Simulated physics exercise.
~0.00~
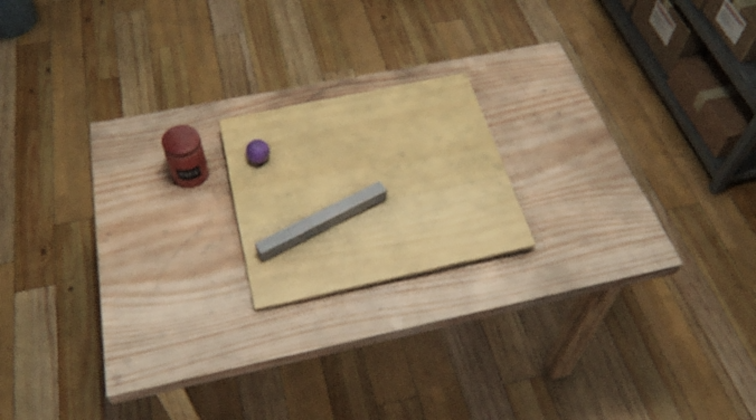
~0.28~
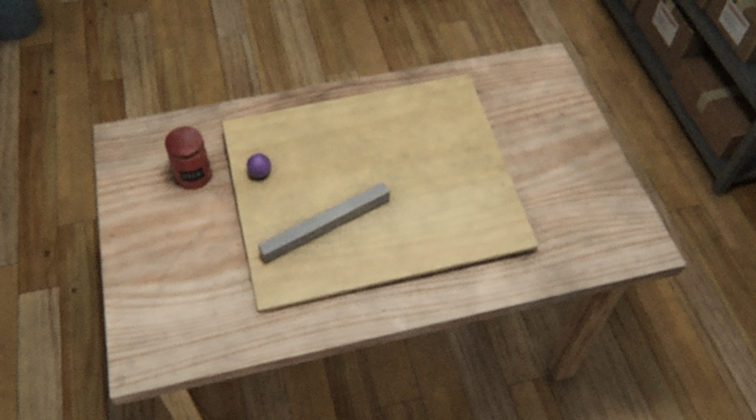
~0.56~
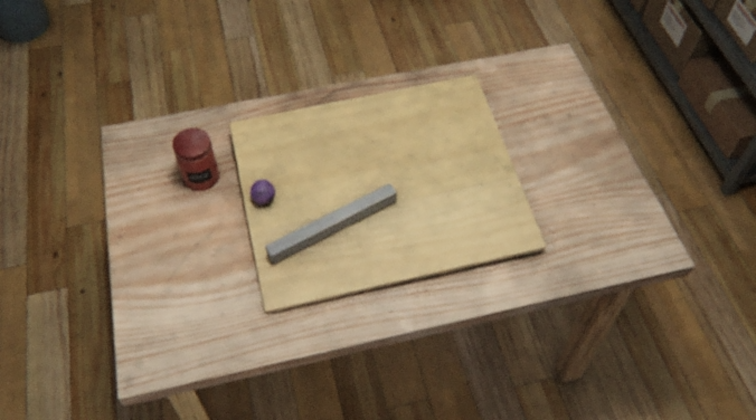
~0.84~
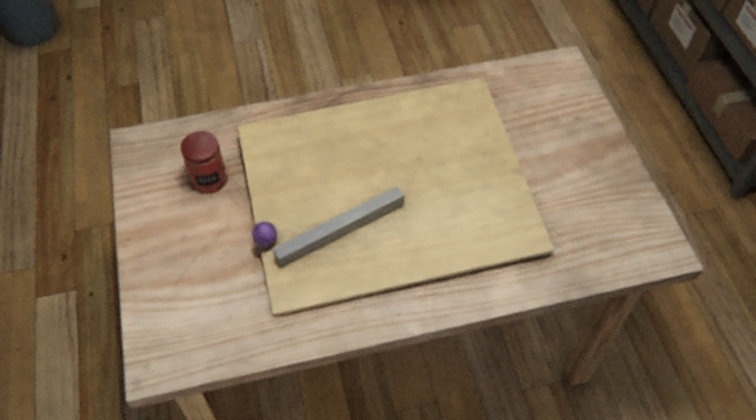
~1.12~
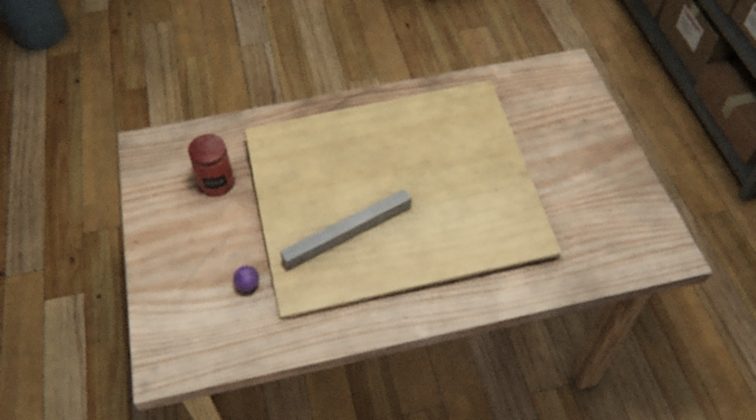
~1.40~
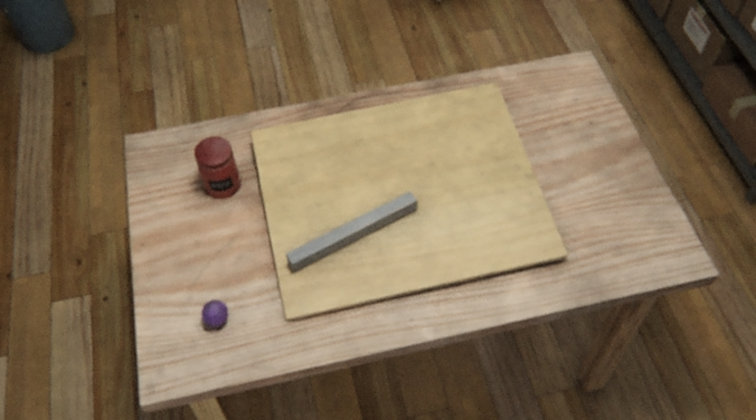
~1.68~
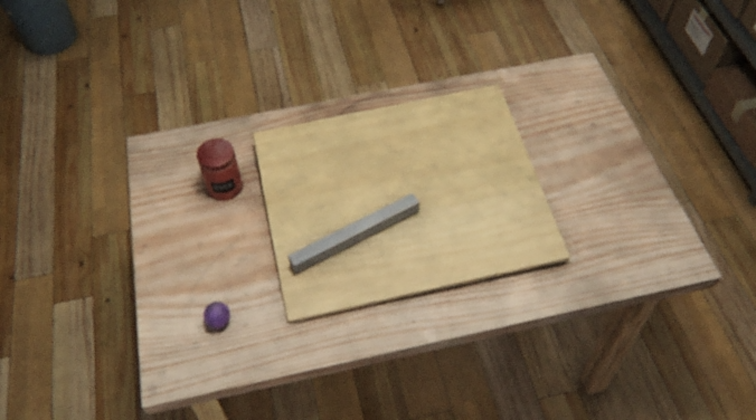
A small purple ball sits near the upper left of a pale wooden board on a light wood table, with a gray bar fixed across the board and a red jar standing to the left. The ball moves slowly toward the viewer, then picks up speed as it nears the bar's lower end. It reaches the board's left edge beside the bar and drops over onto the tabletop. It continues left and nearer the viewer, then comes to rest near the table's front left corner. The jar and bar stay put while the view pans slightly left.
